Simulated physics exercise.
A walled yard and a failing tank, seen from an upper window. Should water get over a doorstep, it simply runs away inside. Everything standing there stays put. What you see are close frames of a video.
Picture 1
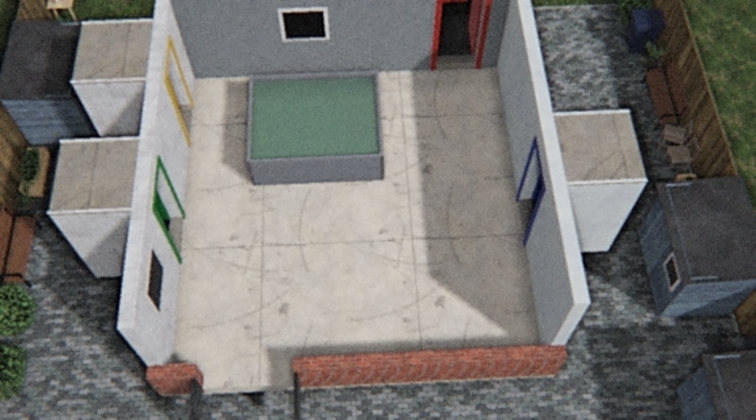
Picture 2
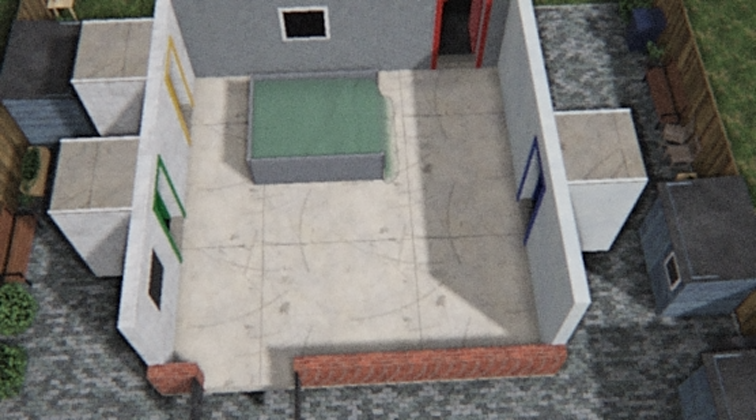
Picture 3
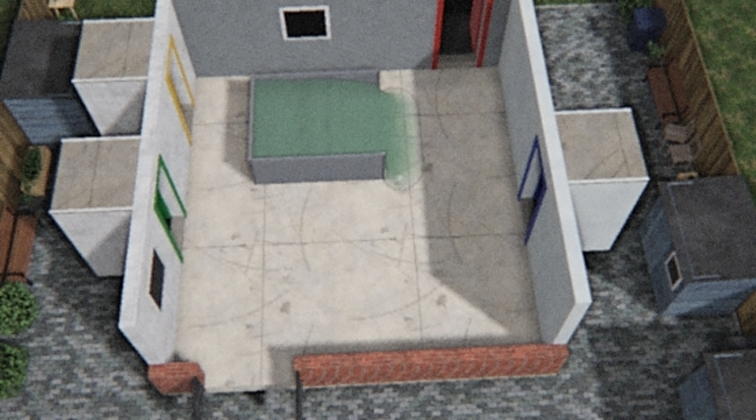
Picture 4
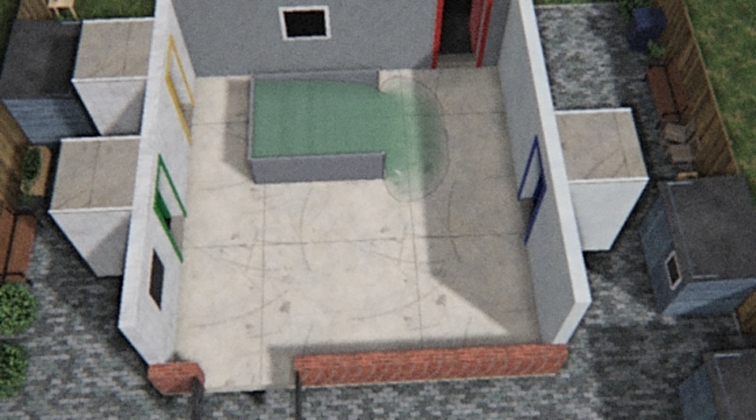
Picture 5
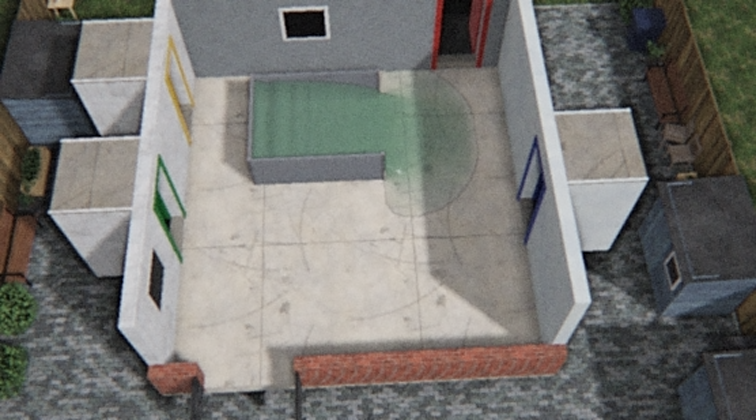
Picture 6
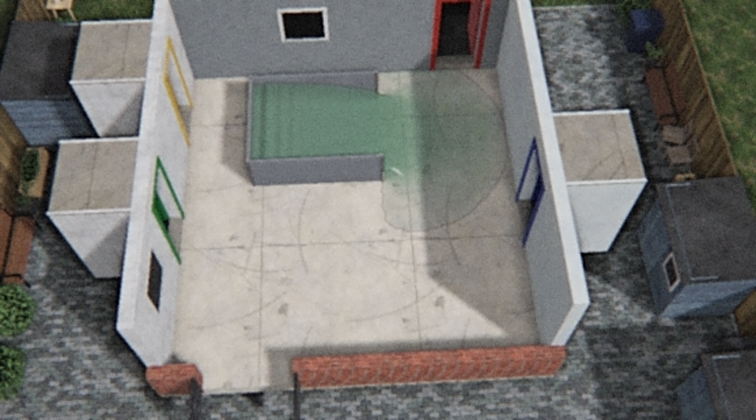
A tank of green water stood still in a walled yard, then its right side gave way and the water poured out, spreading across the concrete floor in a widening curve toward the right wall.
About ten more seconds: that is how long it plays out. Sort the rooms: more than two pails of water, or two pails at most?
Green door - two pails at most; blue door - more than two pails; red door - more than two pails; yellow door - two pails at most.
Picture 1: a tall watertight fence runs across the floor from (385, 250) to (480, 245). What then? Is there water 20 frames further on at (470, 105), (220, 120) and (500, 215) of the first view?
In order: Soaked, untouched, soaked.
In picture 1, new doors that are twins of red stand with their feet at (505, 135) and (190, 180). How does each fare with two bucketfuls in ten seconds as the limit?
Goes past it, then falls short.
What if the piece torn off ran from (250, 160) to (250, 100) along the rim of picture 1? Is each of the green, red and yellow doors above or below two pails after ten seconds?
Outcome - green door: Past the mark, red door: Short of the mark, yellow door: Past the mark.
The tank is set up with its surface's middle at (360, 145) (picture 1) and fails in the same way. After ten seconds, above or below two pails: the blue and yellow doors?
Result - blue: Past the limit; yellow: Past the limit.
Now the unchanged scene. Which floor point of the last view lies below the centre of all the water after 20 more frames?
Somewhere near (424, 168).
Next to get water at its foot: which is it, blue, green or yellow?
I choose the blue one.
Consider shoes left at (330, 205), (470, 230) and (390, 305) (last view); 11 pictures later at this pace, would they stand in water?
First spared, then swamped, then spared.
A moment on, water covers 30 % of the floor; the green door not reached, the blue door wet at the sill, nothing in, the red door wet at the sill, nothing in, the yellow door not reached.
Next, water covers 30 % of the floor; the green door not reached, the blue door over two buckets in, the red door over two buckets in, the yellow door not reached.
Then, water covers 45 % of the floor; the green door not reached, the blue door over two buckets in, the red door far over two buckets in, the yellow door not reached.
Later, water covers 80 % of the floor; the green door wet at the sill, nothing in, the blue door over two buckets in, the red door far over two buckets in, the yellow door wet at the sill, nothing in.
In the end, water covers 100 % of the floor; the green door wet at the sill, nothing in, the blue door over two buckets in, the red door far over two buckets in, the yellow door wet at the sill, nothing in.
